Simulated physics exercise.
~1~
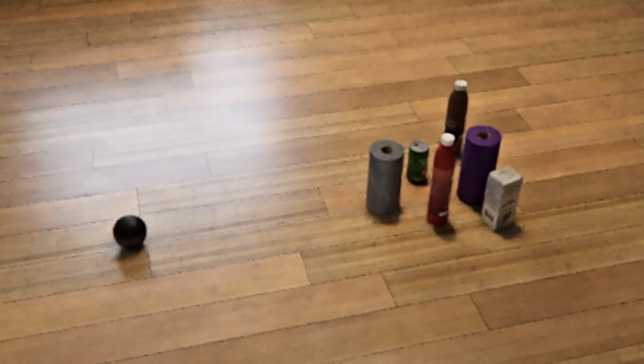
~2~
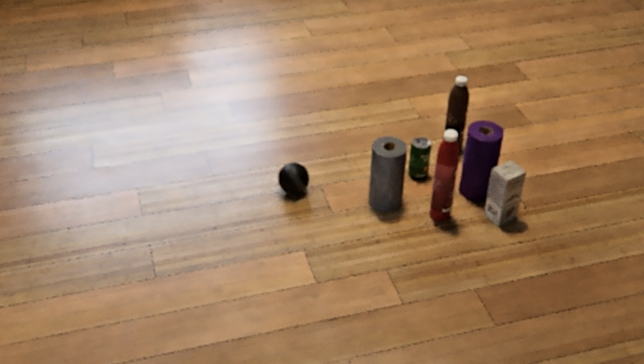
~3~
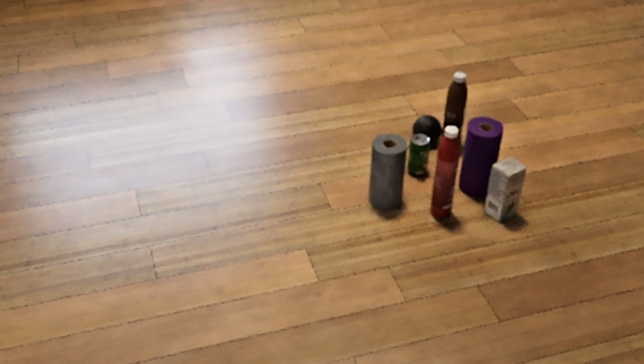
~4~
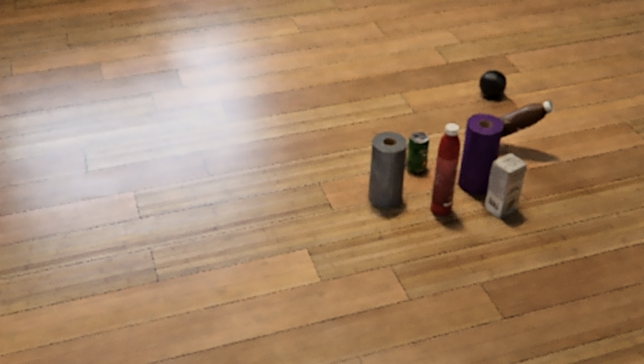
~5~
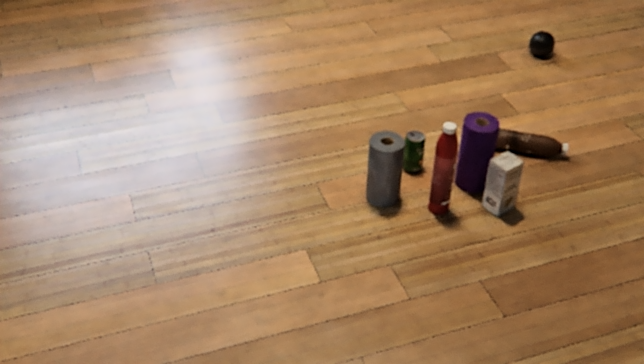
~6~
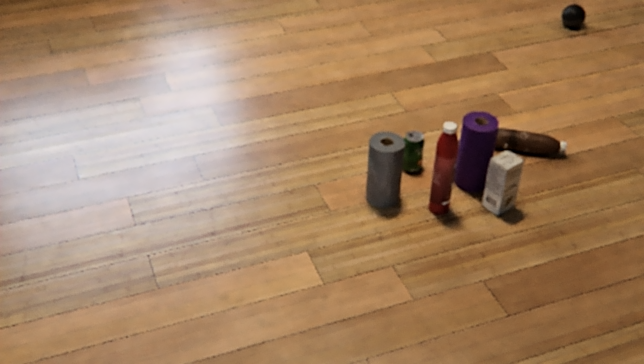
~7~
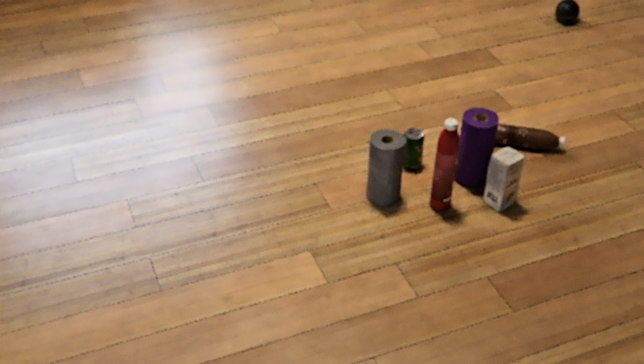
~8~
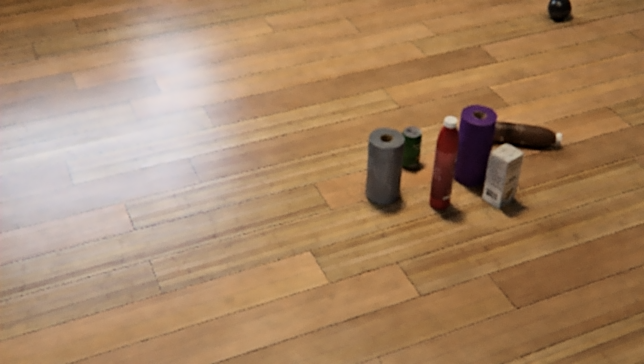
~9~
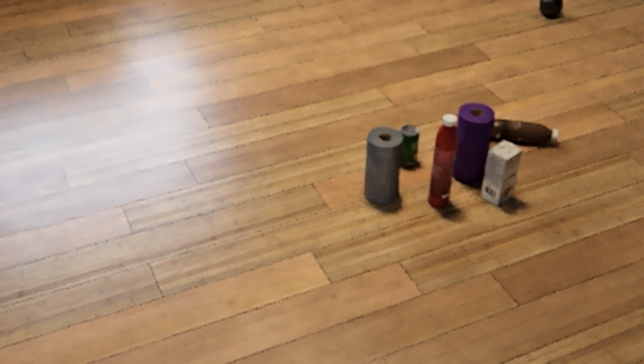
On a wooden floor, a black ball rolled in from the left, passed behind the grey roll and green can, and knocked over the brown bottle before rolling off toward the top right, leaving the bottle on its side and the other things standing.
